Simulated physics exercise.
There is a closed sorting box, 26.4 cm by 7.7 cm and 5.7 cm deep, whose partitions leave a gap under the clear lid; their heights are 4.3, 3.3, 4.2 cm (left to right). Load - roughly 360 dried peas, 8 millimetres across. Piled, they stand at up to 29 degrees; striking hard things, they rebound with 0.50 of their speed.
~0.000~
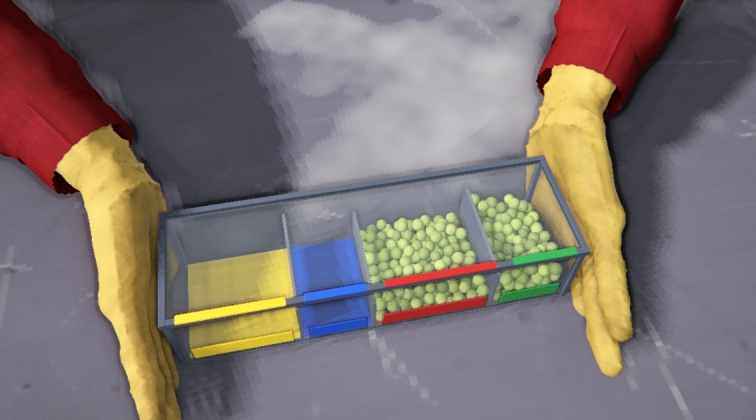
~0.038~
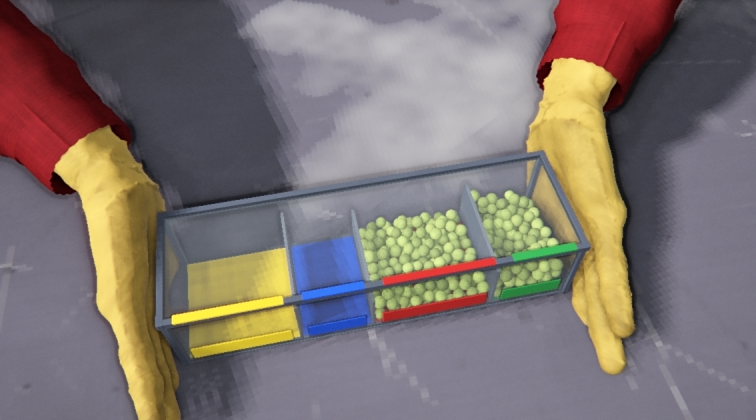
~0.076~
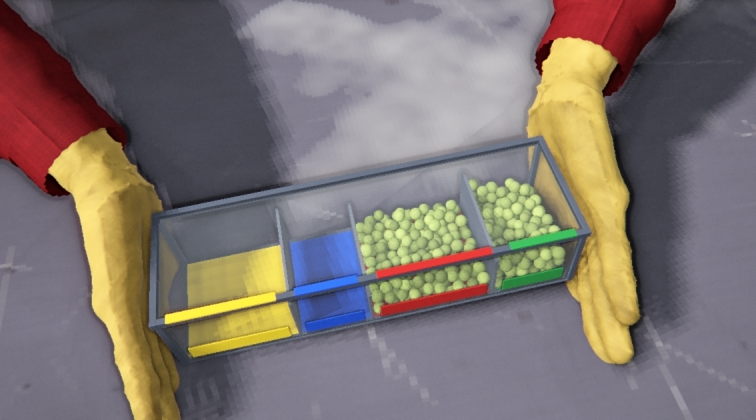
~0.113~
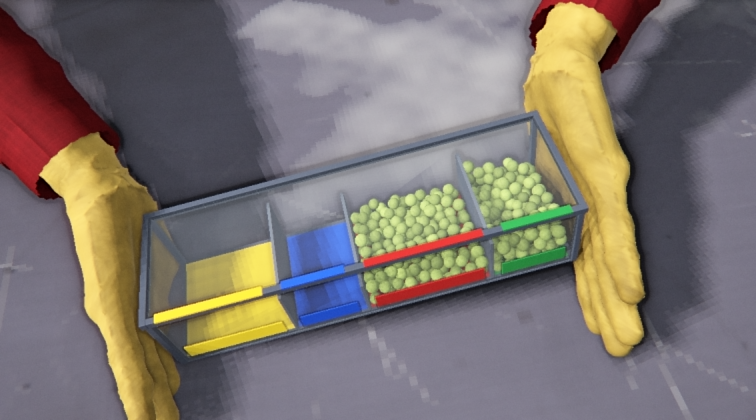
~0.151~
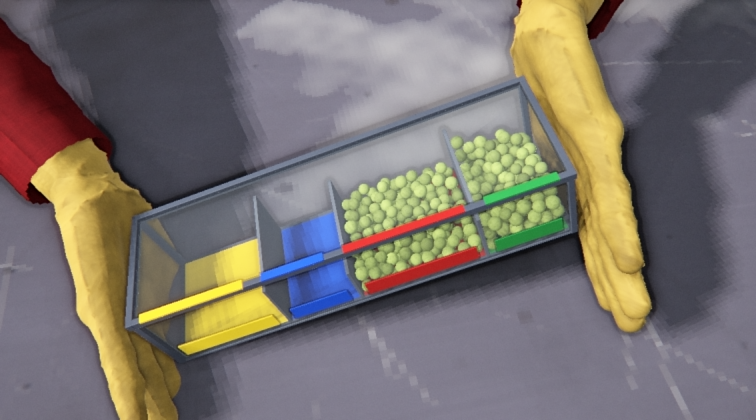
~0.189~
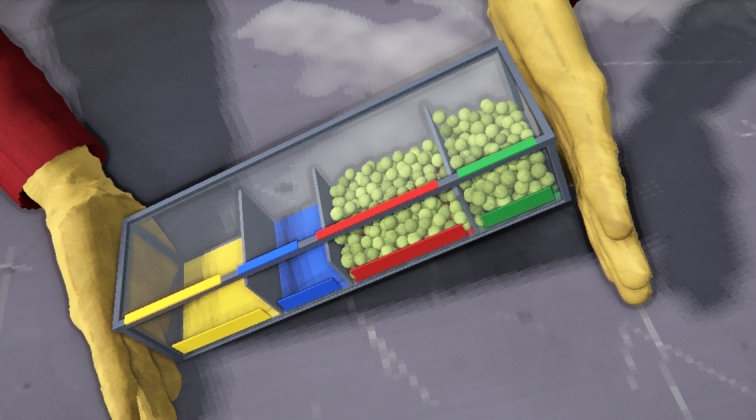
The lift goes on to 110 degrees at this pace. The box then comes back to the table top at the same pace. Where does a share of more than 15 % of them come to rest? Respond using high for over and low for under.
Red low, blue high, green high, yellow high.
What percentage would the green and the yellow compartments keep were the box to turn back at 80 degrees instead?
Result - green 35 %, yellow 15 %.
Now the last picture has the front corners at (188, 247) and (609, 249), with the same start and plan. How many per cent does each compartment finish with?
That leaves red with 45 percent, blue with 0, green with 55 and yellow with 0 percent.
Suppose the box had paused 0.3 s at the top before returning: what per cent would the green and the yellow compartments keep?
Green keeps 40% and yellow keeps 30%.
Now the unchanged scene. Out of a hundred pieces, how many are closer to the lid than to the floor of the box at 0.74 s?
Close to 80 in a hundred.
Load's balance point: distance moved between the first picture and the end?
The balance point ends up some 6.5 centimetres from where it began.
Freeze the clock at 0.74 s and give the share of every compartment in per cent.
Per cent by colour: Red 25; blue 20; green 45; yellow 10.
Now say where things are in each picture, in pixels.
In the first frame, box tilt 0 degrees, front corners at (166, 322) and (582, 249); red 55 %, green 45 %.
In the second frame, box tilt 1 degrees, front corners at (164, 321) and (582, 245).
In the third frame, box tilt 4 degrees, front corners at (158, 321) and (583, 231), lowest corner left back.
In the fourth frame, box tilt 10 degrees, front corners at (147, 321) and (579, 207), lowest corner left back.
In the fifth frame, box tilt 17 degrees, front corners at (134, 322) and (568, 173), lowest corner left back.
In the sixth frame, box tilt 24 degrees, front corners at (122, 323) and (546, 137), lowest corner left back; red 55 %, green 45 %. The box's pace is about 185 degrees a second.
After 0.74 s, tilt 109 degrees; red 25 %, blue 20 %, green 45 %, yellow 10 %.
After 1.11 s, tilt 46 degrees; red 5 %, blue 30 %, green 40 %, yellow 25 %.
After 1.57 s, tilt 0 degrees; red 5 %, blue 30 %, green 40 %, yellow 25 %.
At rest (2.1 s), red 5 %, blue 30 %, green 40 %, yellow 25 %.
